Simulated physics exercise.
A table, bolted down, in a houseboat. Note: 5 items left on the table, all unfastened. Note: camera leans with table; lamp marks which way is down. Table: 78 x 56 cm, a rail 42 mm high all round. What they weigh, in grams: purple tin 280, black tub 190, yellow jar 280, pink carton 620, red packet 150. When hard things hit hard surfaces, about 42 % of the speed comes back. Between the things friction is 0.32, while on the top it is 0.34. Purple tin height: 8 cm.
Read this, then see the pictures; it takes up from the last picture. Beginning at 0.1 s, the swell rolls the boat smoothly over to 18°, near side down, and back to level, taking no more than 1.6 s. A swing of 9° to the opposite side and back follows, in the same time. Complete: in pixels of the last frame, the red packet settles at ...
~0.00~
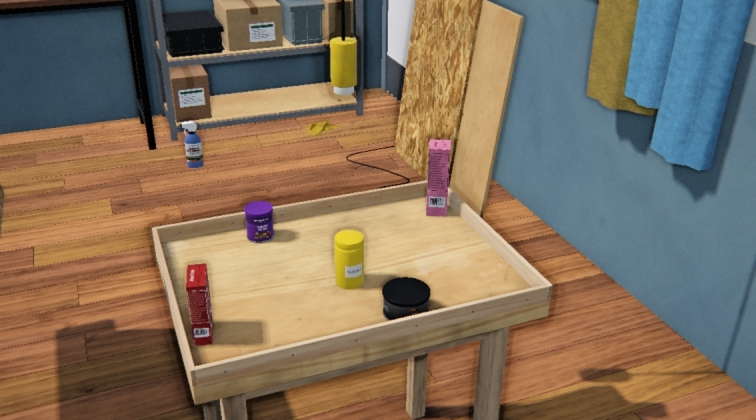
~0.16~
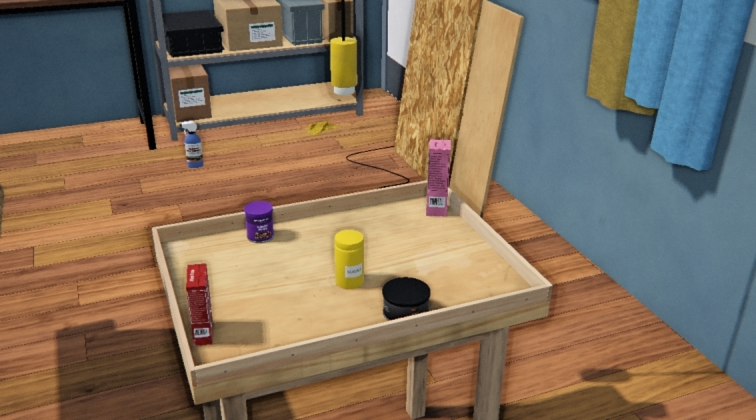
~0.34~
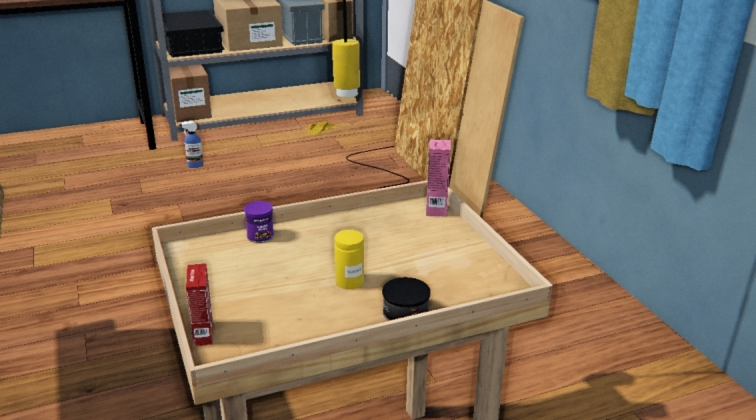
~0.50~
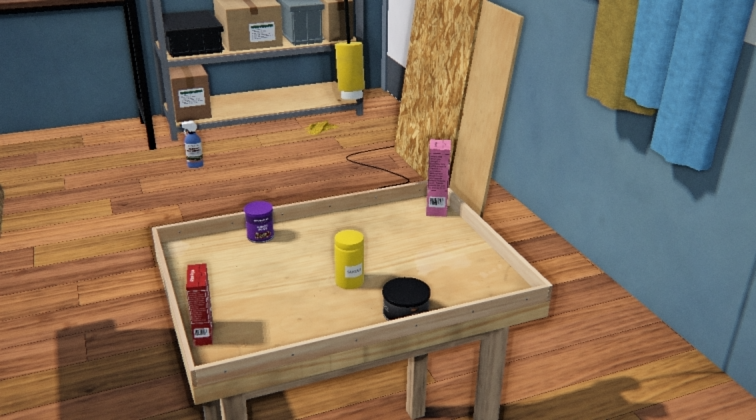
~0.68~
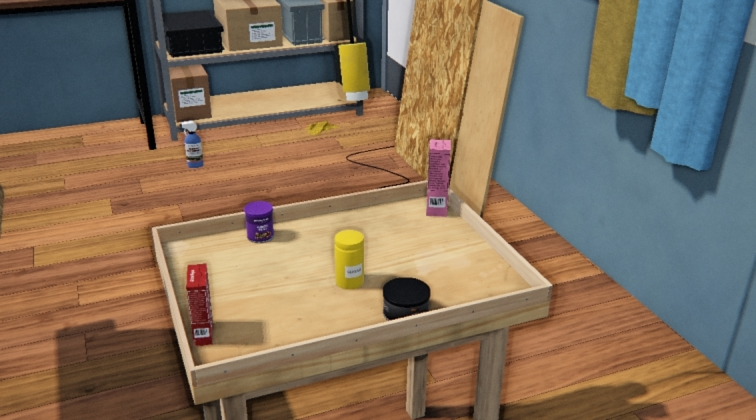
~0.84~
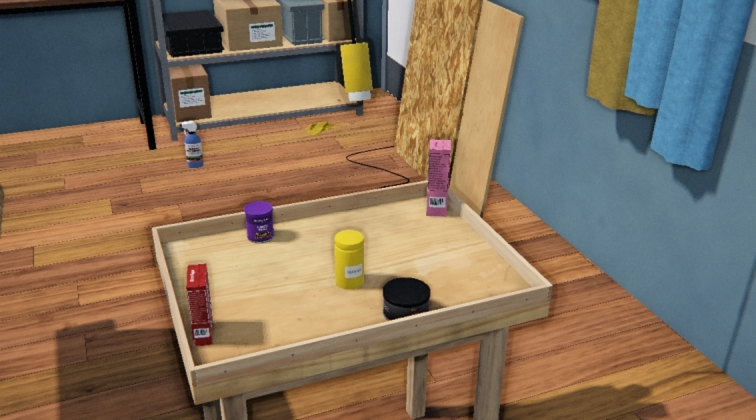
... near (200, 305).
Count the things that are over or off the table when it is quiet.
0.
After 1.44 s, floor tilted 4°, near side down.
After 2.44 s, floor tilted 9°, far side down.
After 3.24 s, boat level.
In the end (3.8 s), all 5 under 5 cm from the start. At the end, from the last picture's camera, red packet near (200, 305).
